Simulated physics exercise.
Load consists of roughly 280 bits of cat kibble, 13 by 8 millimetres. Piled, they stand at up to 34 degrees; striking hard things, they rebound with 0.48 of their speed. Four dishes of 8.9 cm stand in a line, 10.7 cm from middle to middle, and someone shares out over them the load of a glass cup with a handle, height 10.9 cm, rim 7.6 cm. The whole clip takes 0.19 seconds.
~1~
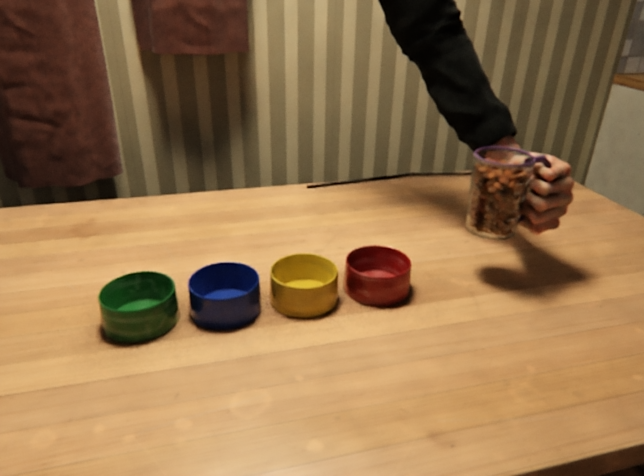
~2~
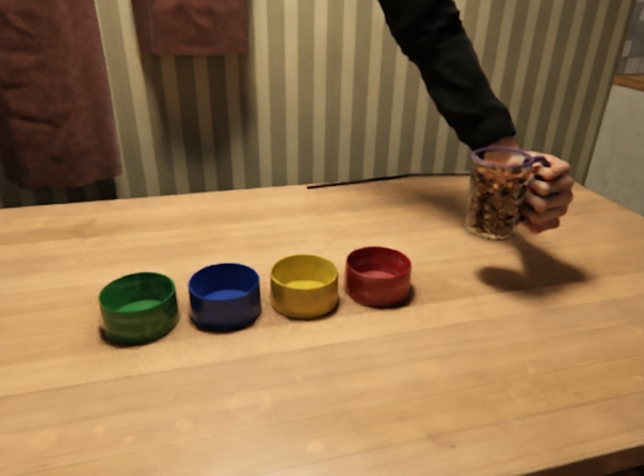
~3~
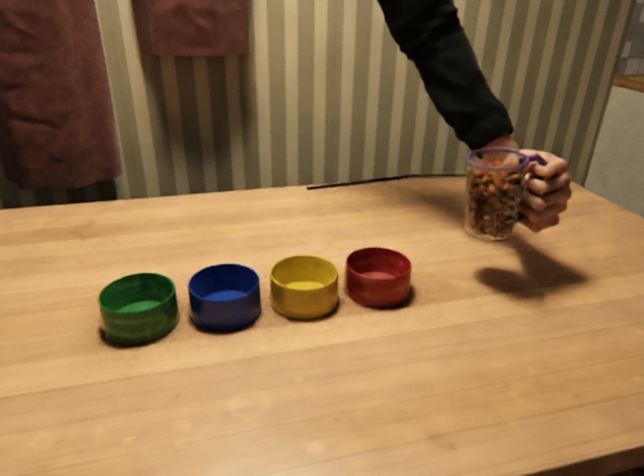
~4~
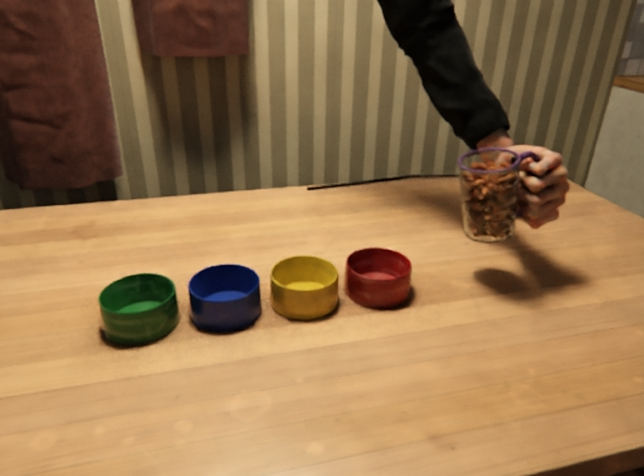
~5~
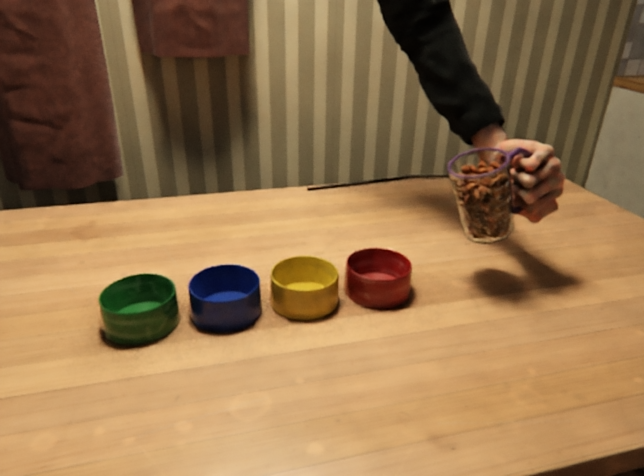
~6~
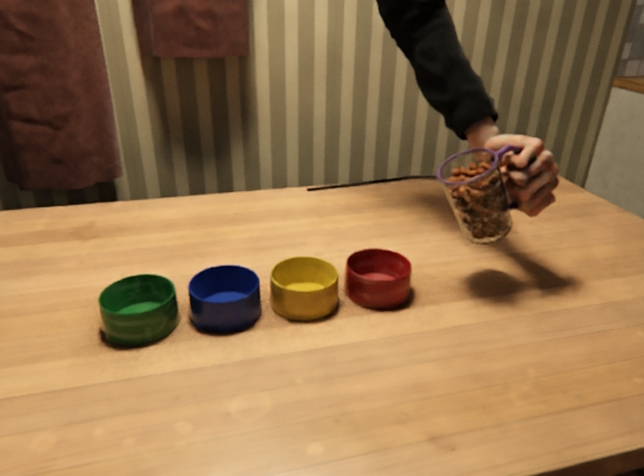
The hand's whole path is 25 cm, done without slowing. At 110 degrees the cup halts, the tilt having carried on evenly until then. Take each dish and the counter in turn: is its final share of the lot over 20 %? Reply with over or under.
Red under, blue under, green under, yellow over, counter over.
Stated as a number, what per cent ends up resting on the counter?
Close to 35 %, more or less.
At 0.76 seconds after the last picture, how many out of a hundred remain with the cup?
About 50 per cent.
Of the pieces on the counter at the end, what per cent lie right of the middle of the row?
Roughly 60 %.
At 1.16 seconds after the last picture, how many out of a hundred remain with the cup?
Close to 20 per cent of the load, I'd guess.
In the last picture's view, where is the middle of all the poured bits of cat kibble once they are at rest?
Est. centre at rest: (295, 294) px.
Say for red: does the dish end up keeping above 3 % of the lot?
As for red: That's right.
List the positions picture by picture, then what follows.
The first frame shows cup at (497, 193), tilt 0 degrees, lip at (479, 158), moved 0.0 cm; middle of the pieces at (494, 196); red dish at (378, 261); yellow dish at (304, 270); blue dish at (224, 280); green dish at (137, 290).
The second frame shows cup at (496, 194), tilt 1 degrees, lip at (477, 159), moved 0.1 cm; middle of the pieces at (493, 197).
The third frame shows cup at (493, 195), tilt 5 degrees, lip at (472, 163), moved 0.6 cm; middle of the pieces at (490, 198).
The fourth frame shows cup at (489, 196), tilt 11 degrees, lip at (463, 167), moved 1.3 cm; middle of the pieces at (486, 199).
The fifth frame shows cup at (484, 197), tilt 19 degrees, lip at (452, 174), moved 2.2 cm; middle of the pieces at (481, 200).
The sixth frame shows cup at (478, 198), tilt 27 degrees, lip at (442, 180), moved 3.1 cm; middle of the pieces at (475, 202); red dish at (379, 264); yellow dish at (304, 273); blue dish at (224, 283); green dish at (137, 293).
Then, 0.46 s after the last picture, tilt 110 degrees; cup holds 85 %, red 15 %.
Then, 0.76 s after the last picture, tilt 110 degrees; cup holds 50 %, red 10 %, yellow 30 %.
Then, 1.16 s after the last picture, tilt 110 degrees; cup holds 20 %, red 10 %, yellow 45 %.
In the end, red 10 %, blue 5 %, green 0 %, yellow 50 %, counter 35 %, cup 5 %.
